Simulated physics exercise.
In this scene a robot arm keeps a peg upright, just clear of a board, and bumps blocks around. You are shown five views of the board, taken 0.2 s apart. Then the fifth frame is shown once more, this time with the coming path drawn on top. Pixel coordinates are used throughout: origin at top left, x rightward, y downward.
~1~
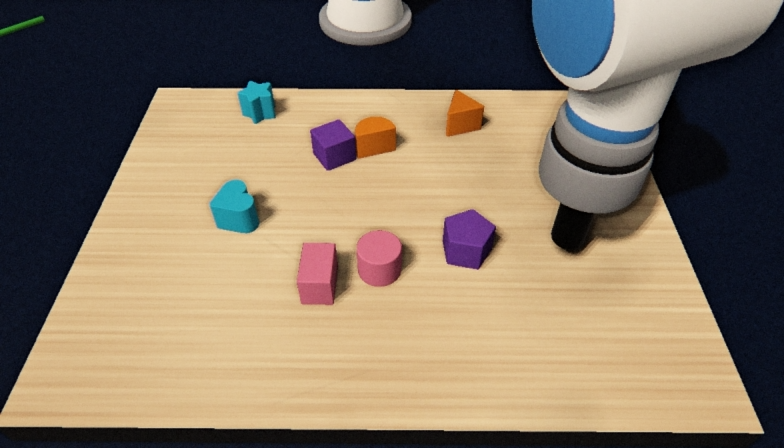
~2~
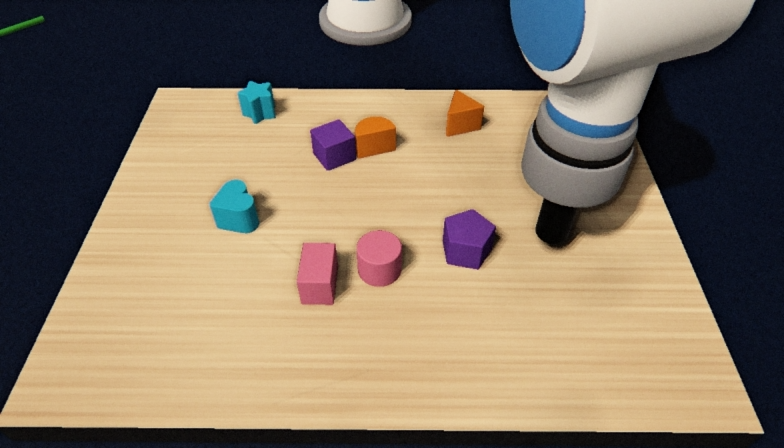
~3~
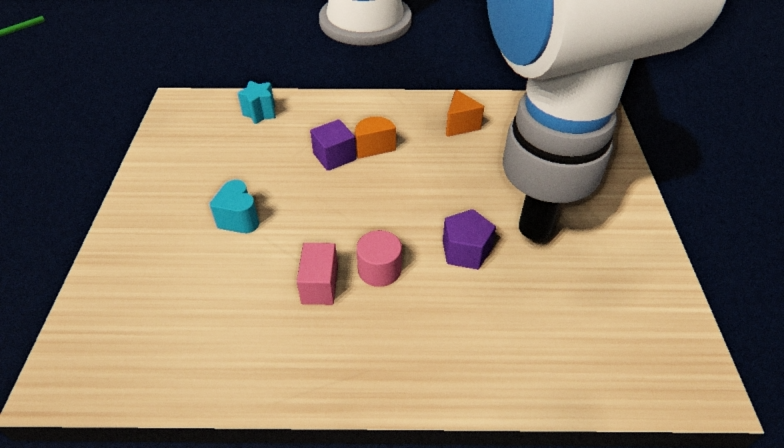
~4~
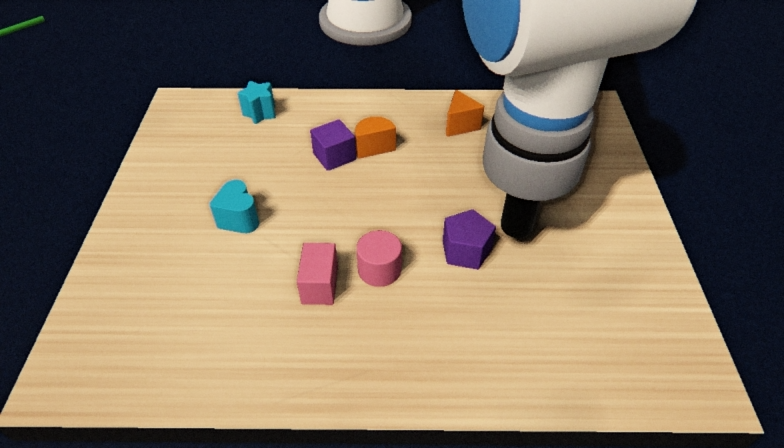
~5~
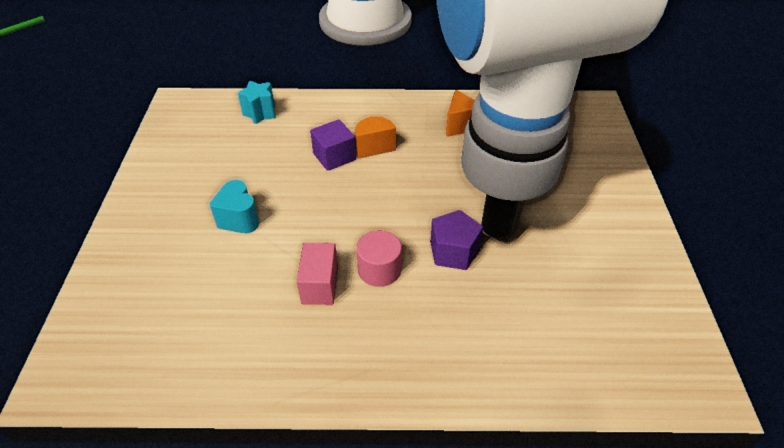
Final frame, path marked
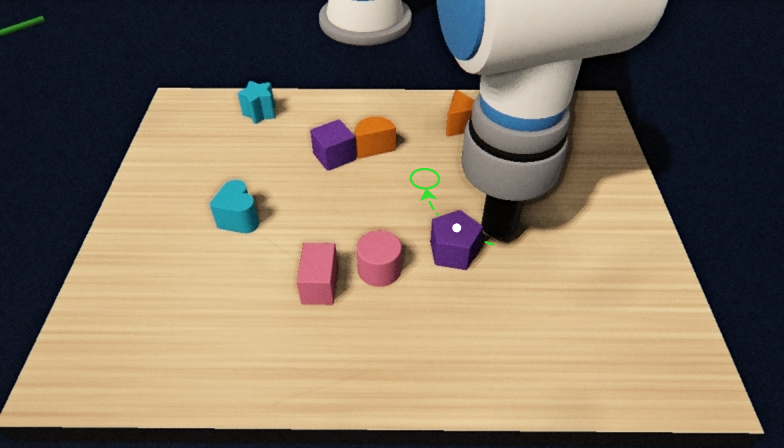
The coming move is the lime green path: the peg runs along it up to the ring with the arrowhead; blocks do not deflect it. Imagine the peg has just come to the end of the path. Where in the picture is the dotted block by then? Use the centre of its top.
So, by the moment the path ends, you'll find the top centre of the dotted block at (426, 225).
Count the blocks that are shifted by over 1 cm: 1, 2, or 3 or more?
Blocks displaced: 1.
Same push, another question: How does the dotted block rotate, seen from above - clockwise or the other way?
Viewed from above, counterclockwise.
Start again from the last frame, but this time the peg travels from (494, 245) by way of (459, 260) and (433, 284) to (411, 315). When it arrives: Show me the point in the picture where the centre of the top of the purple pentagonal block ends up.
The centre of its top will be at (408, 234).
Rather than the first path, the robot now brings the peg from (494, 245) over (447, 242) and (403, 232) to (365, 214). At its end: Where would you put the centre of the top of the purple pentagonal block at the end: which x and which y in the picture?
My best guess is (379, 231).
The drawn path runs from (494, 245) via (456, 229) and (431, 205), ending at (425, 179); the dot is on the purple pentagonal block.
The first path, step by step. One third of the way, peg at (456, 212); purple pentagonal block at (427, 226), turned 45° anticlockwise.
Two thirds of the way, peg at (432, 188); purple pentagonal block at (426, 225), turned 50° anticlockwise.
At the end, peg at (426, 162); orange half-round block not moved; purple pentagonal block at (426, 225), turned 50° anticlockwise.
